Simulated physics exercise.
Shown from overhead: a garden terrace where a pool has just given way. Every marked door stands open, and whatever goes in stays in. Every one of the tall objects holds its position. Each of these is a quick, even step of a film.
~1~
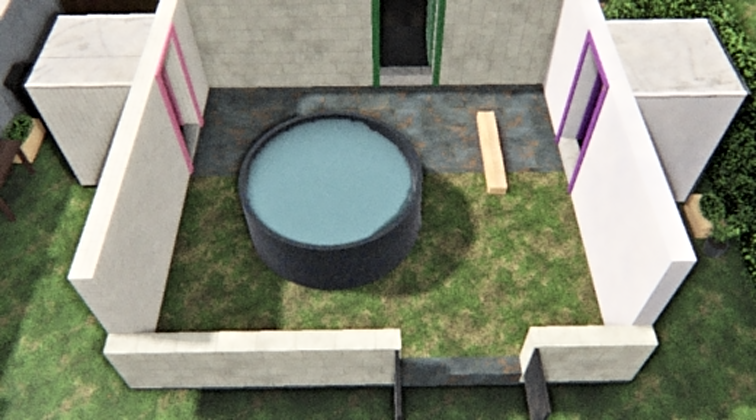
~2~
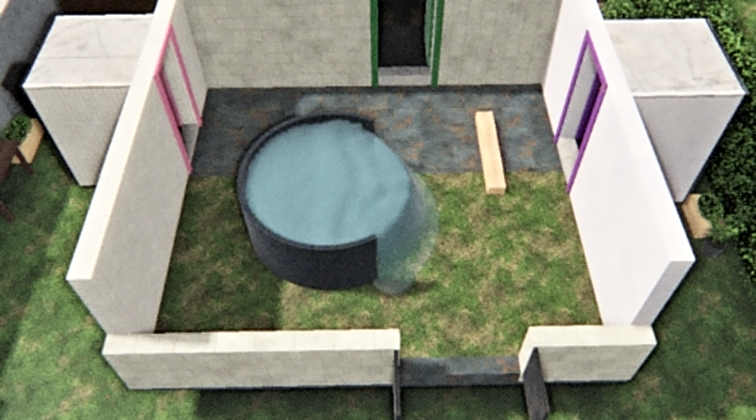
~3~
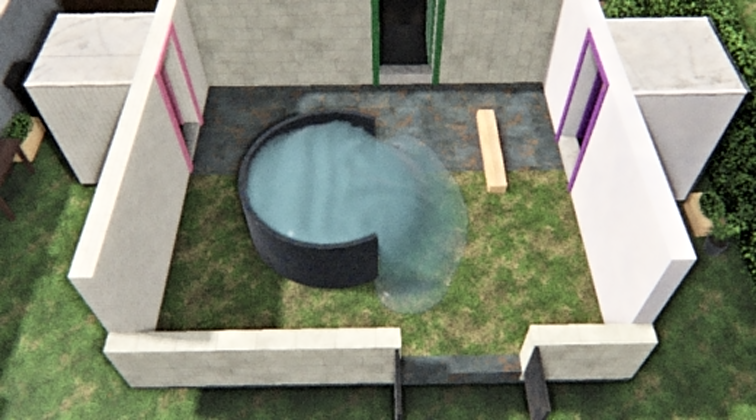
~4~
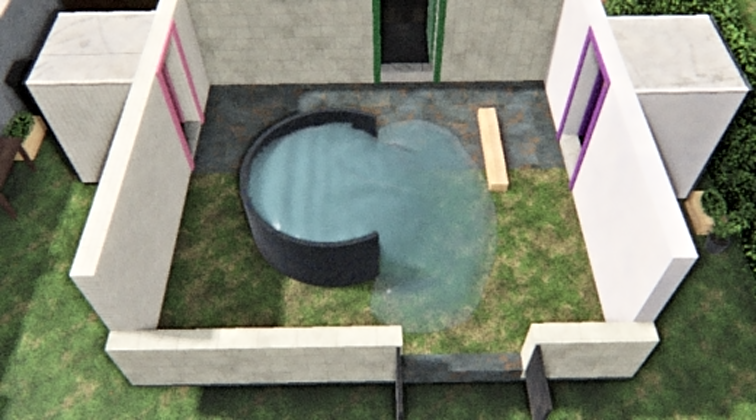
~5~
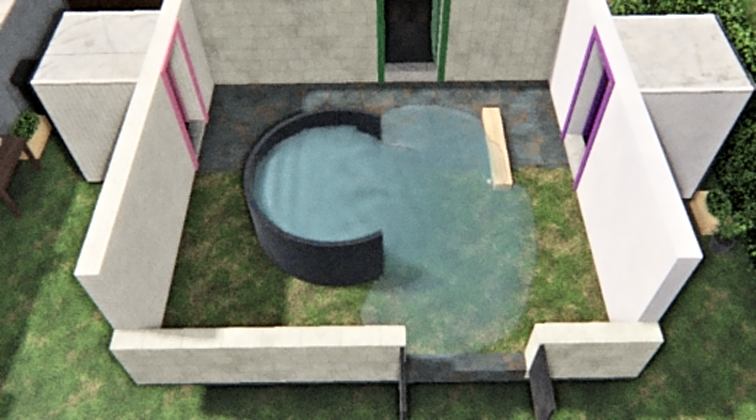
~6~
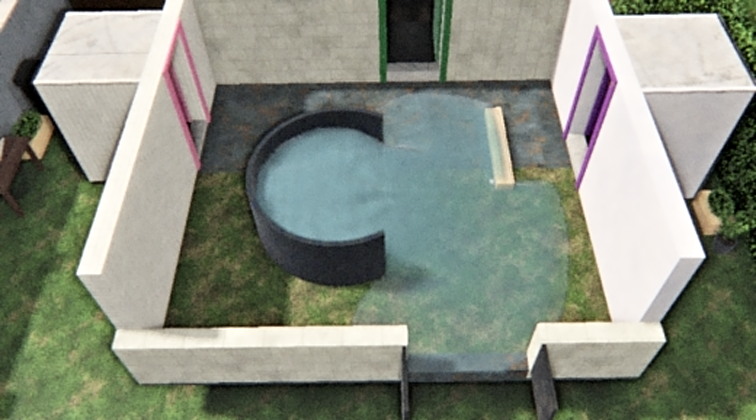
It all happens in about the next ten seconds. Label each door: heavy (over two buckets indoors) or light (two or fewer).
Green door - light; pink door - heavy; purple door - heavy.
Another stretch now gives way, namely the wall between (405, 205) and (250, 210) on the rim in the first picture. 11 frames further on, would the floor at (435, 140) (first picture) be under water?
There: Dry.
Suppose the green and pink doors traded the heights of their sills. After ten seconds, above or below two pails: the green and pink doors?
Expect the green door to be one that breaks the limit and the pink door one that stays in check.
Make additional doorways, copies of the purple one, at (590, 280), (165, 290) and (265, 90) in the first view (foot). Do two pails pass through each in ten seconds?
Well, the first one overshoots, the next doesn't reach it, and the last doesn't reach it.
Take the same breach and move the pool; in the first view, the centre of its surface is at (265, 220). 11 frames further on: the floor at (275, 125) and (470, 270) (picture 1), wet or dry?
The first spot is untouched and the second is swamped.
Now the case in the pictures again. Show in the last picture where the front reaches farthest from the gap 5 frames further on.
I'd put it around (543, 86).
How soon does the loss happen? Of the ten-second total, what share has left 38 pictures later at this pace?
Log: Around 70 %, estimated.
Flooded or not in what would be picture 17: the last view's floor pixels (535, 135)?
By then I'd expect it to be inundated.
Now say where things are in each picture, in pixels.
In the first picture, the round tank at (331, 178) is whole and still.
In the second picture, water pours out at (414, 201) and has run to a hidden place.
In the third picture, water pours out at (415, 203) and has run to a hidden place.
In the fourth picture, the front is at (427, 123), out from the gap at (416, 204).
In the fifth picture, the front is at (433, 108), out from the gap at (420, 205).
In the sixth picture, the front is at (486, 104), out from the gap at (422, 205).
A moment on, water covers 55 % of the floor; the green door wet at the sill, nothing in, the pink door not reached, the purple door wet at the sill, nothing in.
Next, water covers 60 % of the floor; the green door wet at the sill, nothing in, the pink door not reached, the purple door over two buckets in.
Then, water covers 70 % of the floor; the green door under two buckets in, the pink door not reached, the purple door over two buckets in.
Later, water covers 95 % of the floor; the green door under two buckets in, the pink door over two buckets in, the purple door over two buckets in.
In the end, water covers 95 % of the floor; the green door under two buckets in, the pink door far over two buckets in, the purple door over two buckets in.
